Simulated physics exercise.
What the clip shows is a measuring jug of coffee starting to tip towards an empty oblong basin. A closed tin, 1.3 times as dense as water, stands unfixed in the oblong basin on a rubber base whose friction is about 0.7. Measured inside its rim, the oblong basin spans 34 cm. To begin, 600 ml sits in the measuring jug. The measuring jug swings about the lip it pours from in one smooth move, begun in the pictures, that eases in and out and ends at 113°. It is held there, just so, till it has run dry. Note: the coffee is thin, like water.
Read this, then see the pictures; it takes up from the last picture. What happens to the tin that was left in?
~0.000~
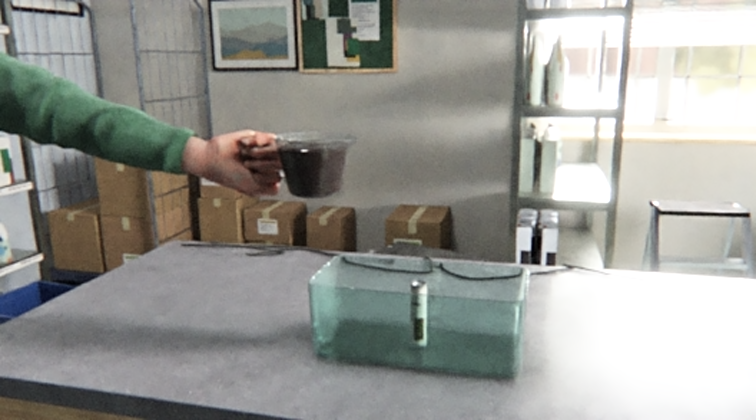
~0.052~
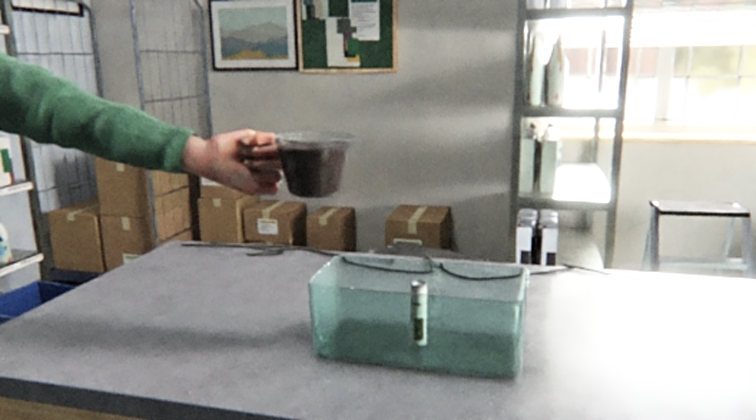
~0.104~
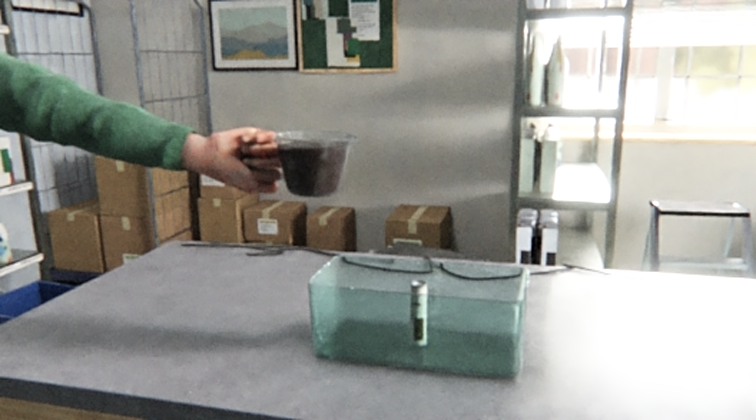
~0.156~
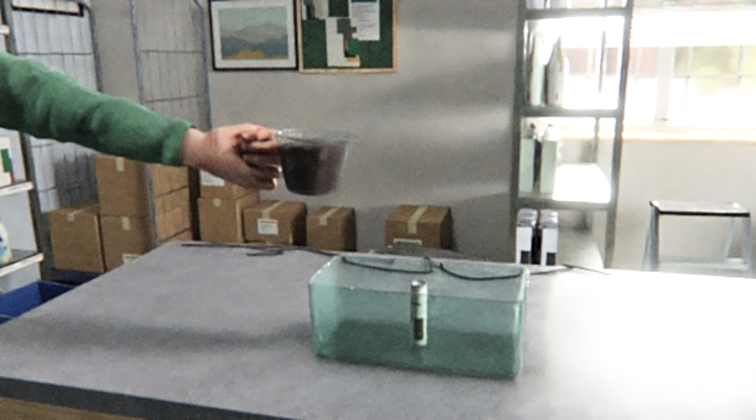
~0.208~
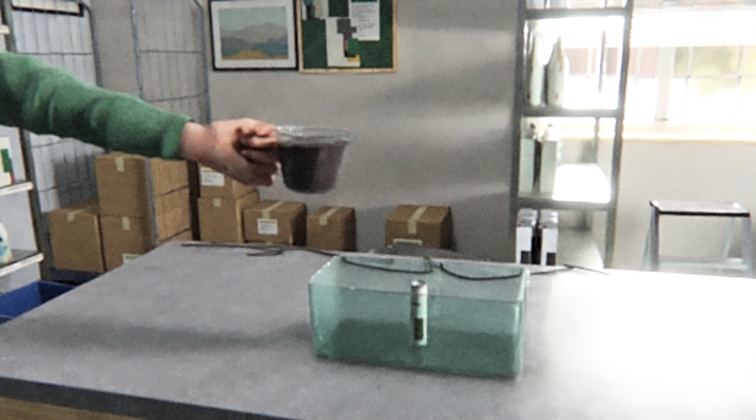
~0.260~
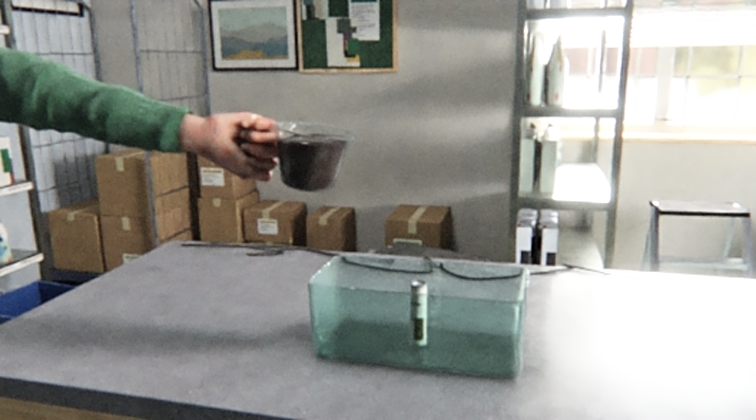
It stays on its base.
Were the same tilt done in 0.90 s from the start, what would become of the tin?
Then it holds its balance.
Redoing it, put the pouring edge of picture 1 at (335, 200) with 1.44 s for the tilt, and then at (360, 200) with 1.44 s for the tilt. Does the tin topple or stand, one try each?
The tin stays vertical the first time and overturns the second time.
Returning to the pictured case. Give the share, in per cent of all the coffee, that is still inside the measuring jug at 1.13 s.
7 per cent or so.
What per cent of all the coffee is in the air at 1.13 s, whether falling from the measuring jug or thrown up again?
About 28 % of the total.
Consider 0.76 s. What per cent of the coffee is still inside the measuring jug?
Roughly 66 %.
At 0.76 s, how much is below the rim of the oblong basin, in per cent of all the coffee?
At that time the basin holds about 6 per cent of the liquid.
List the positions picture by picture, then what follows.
In the first picture, it leans 0°; its right rim is at (358, 139); the coffee meets the walls at (284, 144) and (349, 146); the oblong basin's rim runs from (322, 270) to (527, 286); the tin's top is at (418, 286).
In the second picture, it leans 0°; its right rim is at (358, 139); the coffee meets the walls at (284, 144) and (349, 146).
In the third picture, it leans 1°; its right rim is at (358, 139); the coffee meets the walls at (284, 143) and (349, 144).
In the fourth picture, it leans 3°; its right rim is at (358, 139); the coffee meets the walls at (284, 142) and (349, 144).
In the fifth picture, it leans 6°; its right rim is at (358, 139); the coffee meets the walls at (283, 141) and (350, 142).
In the sixth picture, it leans 9°; its right rim is at (358, 139); the coffee meets the walls at (283, 138) and (351, 140).
By 0.76 s the tilt is 62° and 65 per cent is still to pour; the tin stands where it began.
By 1.13 s the tilt is 101° and 7 per cent is still to pour; the tin stands where it began.
By 1.52 s the tilt is 113° and 0 per cent is still to pour; the tin stands where it began.
By 1.94 s the tilt is 113° and 0 per cent is still to pour; the tin stands where it began.
At rest the tin stands where it began.
